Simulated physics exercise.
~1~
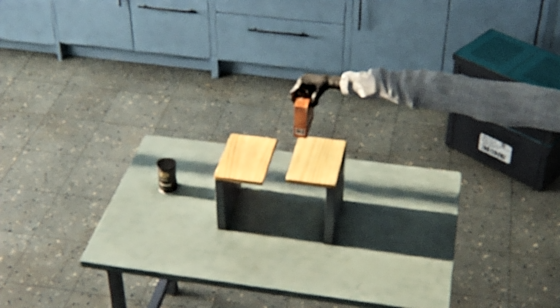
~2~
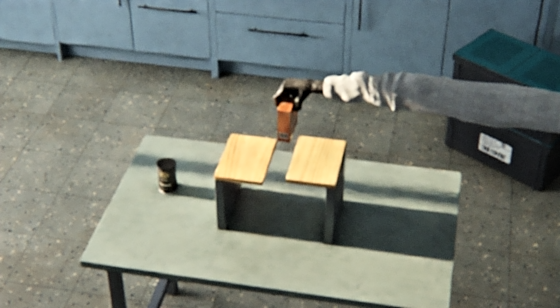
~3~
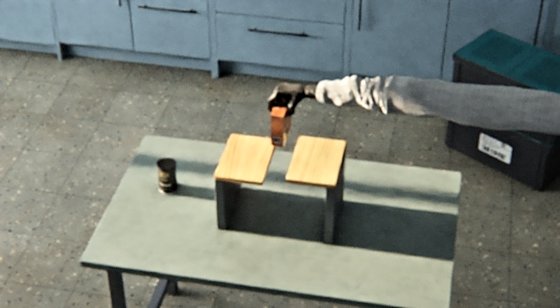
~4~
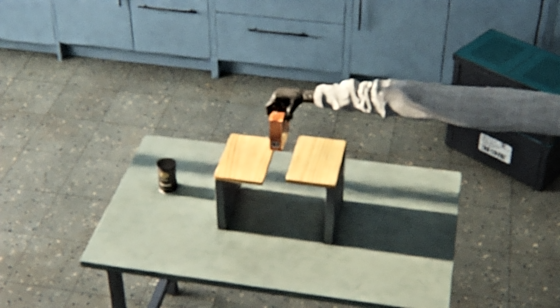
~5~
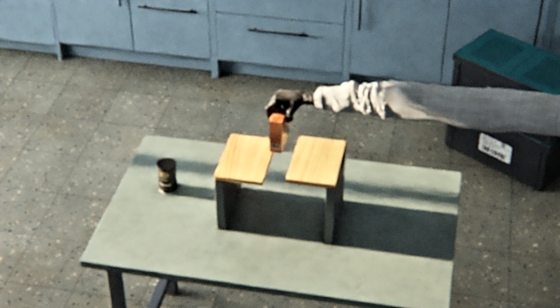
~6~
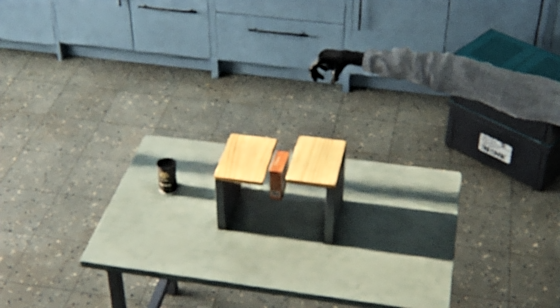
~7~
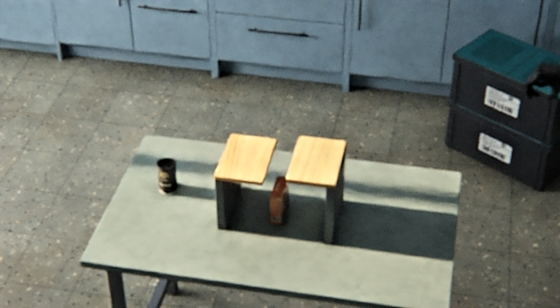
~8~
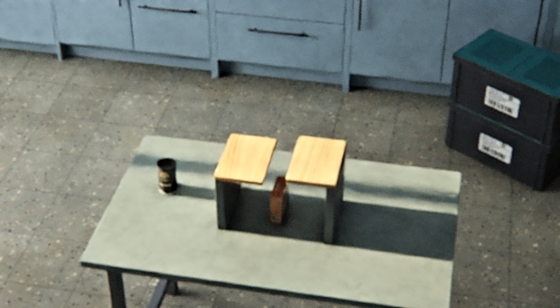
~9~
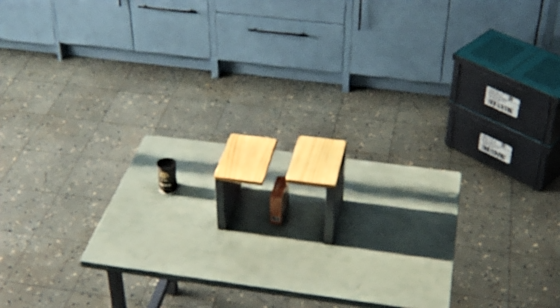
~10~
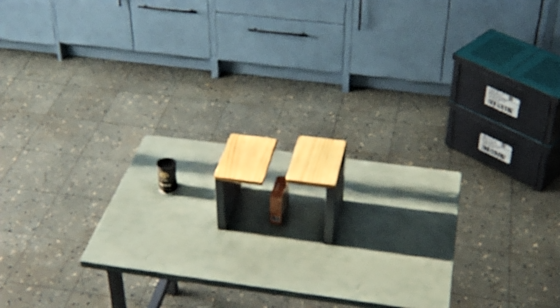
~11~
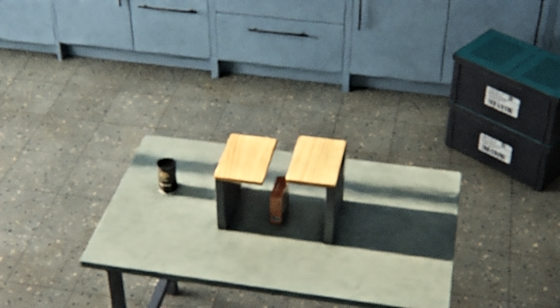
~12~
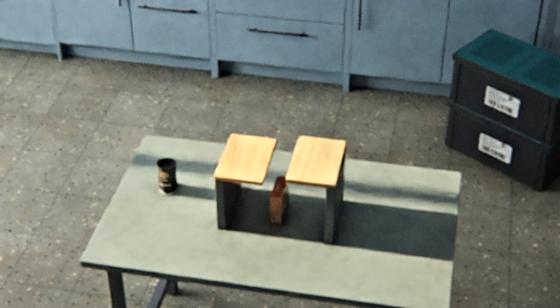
Gloved hand lowering an orange packet over a gap between wooden tops, releasing it, and the packet dropping through to stand on the table.
